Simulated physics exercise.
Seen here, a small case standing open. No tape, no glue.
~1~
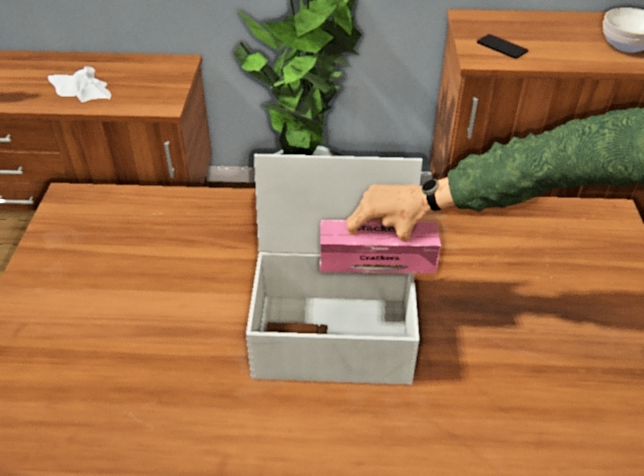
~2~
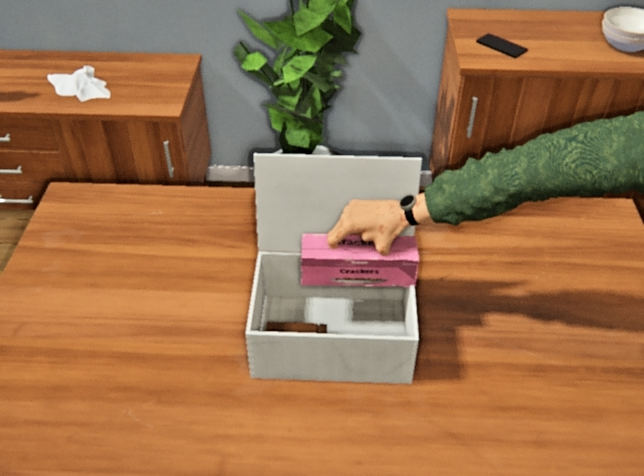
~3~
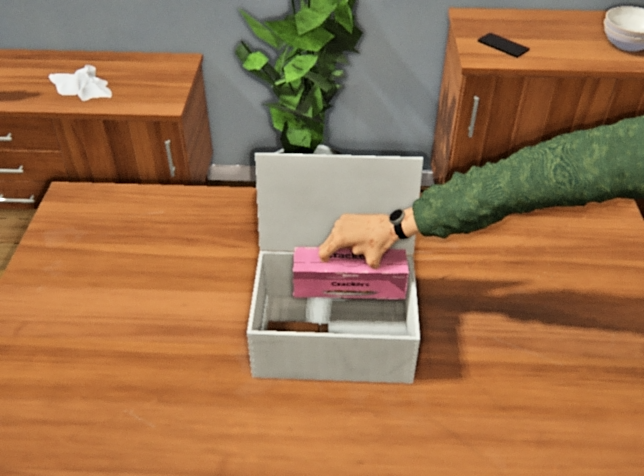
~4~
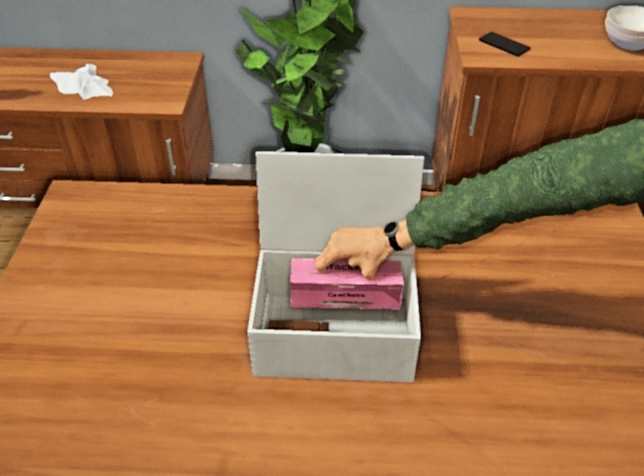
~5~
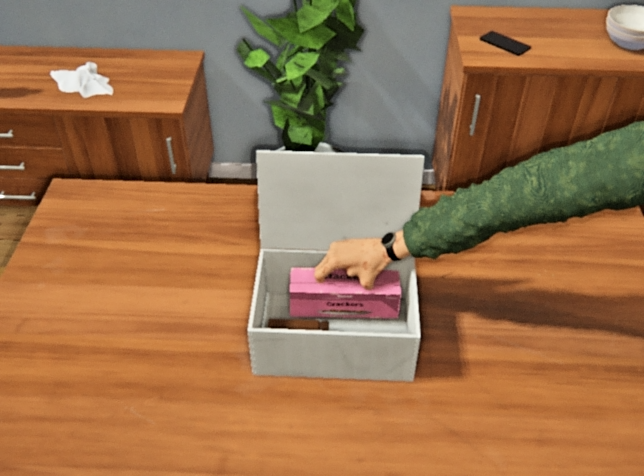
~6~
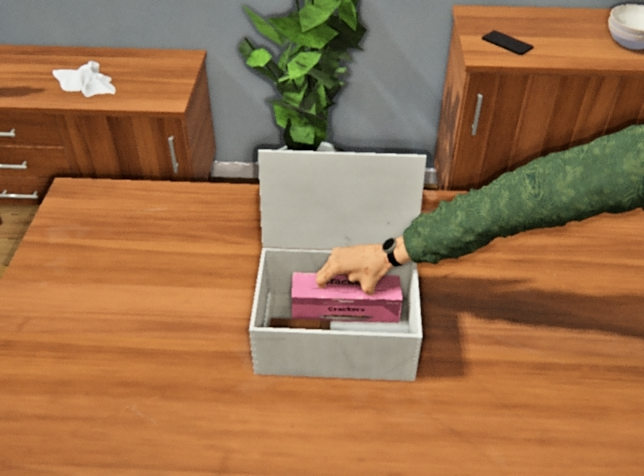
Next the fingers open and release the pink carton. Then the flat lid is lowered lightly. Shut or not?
Here the lid sits on the rim.
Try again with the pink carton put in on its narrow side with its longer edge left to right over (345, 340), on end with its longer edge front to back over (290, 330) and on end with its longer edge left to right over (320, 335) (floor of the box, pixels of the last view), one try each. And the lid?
First try: It sits on the rim; second try: It stays ajar; third try: It stays ajar.
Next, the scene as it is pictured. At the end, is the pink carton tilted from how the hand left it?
The pink carton keeps its pose.
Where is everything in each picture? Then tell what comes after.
In the first frame, still above its spot; pink carton (379, 247).
In the second frame, still above its spot; pink carton (359, 260).
In the third frame, still above its spot; pink carton (350, 273).
In the fourth frame, still above its spot; pink carton (346, 284).
In the fifth frame, still above its spot; pink carton (345, 293).
In the sixth frame, in place under the hand; pink carton (346, 298).
Then, 1.30 s after the last picture, lid 78° above the rim.
Then, 1.70 s after the last picture, lid 50° above the rim.
Then, 2.10 s after the last picture, lid 12° above the rim.
At rest, lid shut; both in place. Seen from the same camera at the end, pink carton near (346, 298).
